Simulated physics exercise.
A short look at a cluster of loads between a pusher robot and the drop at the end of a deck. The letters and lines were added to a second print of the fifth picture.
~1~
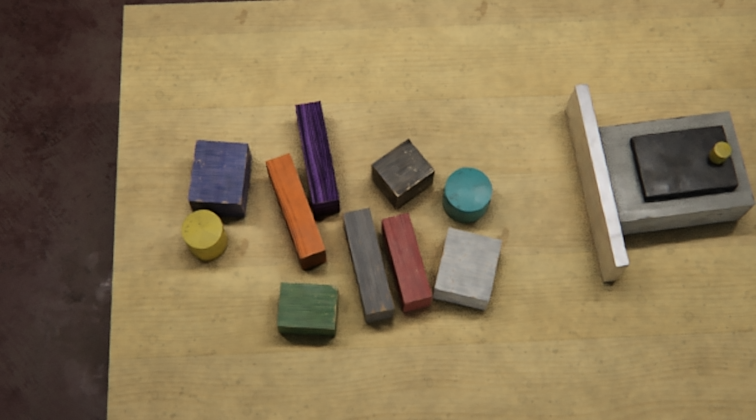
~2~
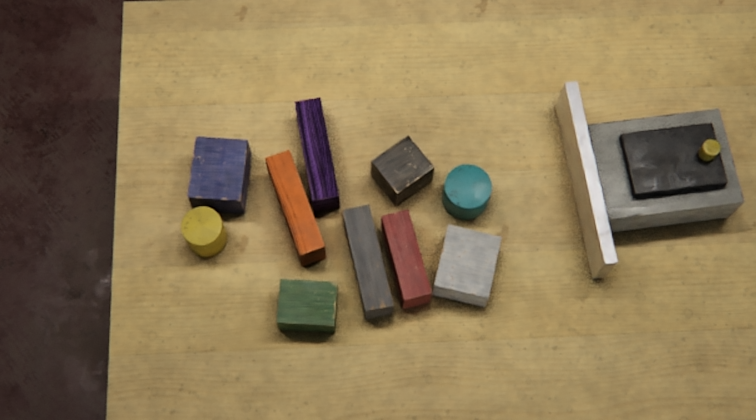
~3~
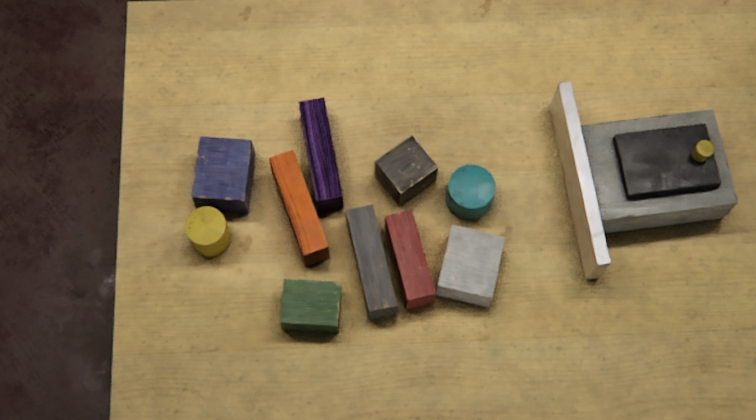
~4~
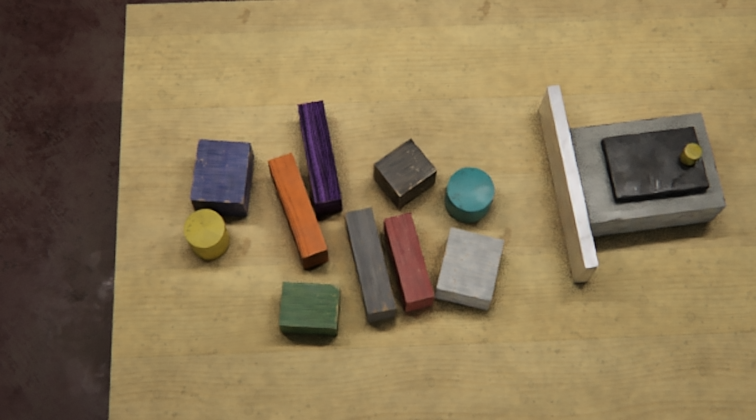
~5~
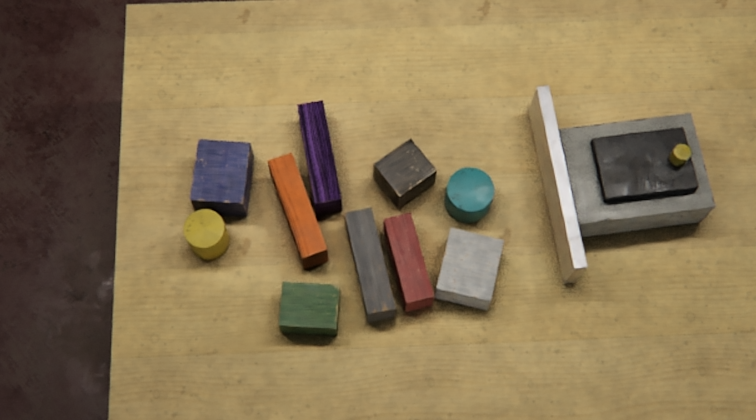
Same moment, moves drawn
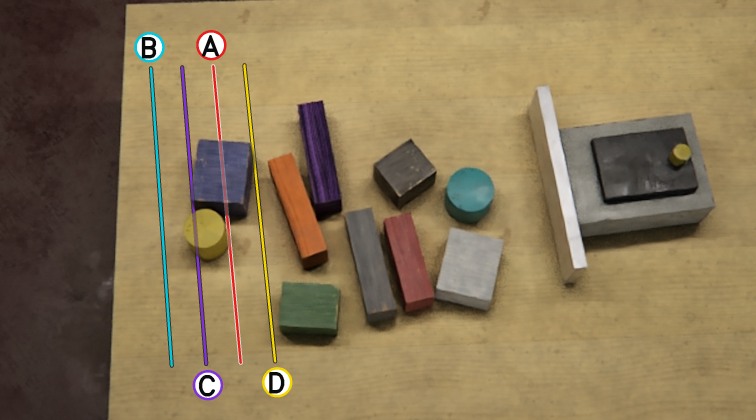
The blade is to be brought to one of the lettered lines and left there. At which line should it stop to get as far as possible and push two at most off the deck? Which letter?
Up to line D.
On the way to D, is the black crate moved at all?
Yes.
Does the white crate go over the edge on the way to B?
By then, no.
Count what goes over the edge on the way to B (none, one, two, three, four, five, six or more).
By then, six or more.
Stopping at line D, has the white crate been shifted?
Yes.
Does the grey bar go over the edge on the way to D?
No.
On the marked copy, A at (226, 207); B at (161, 210); C at (194, 208); D at (259, 206).
Taking D. A third of the way, robot (530, 168); white crate (430, 277); red bar (386, 264).
Two thirds of the way, robot (419, 172); yellow canister (173, 225); blue crate (201, 172).
When it is over, robot (338, 175); yellow canister over the edge; blue crate (129, 163); one fallen.
As for the rest, A drops four; B drops seven; C drops five.
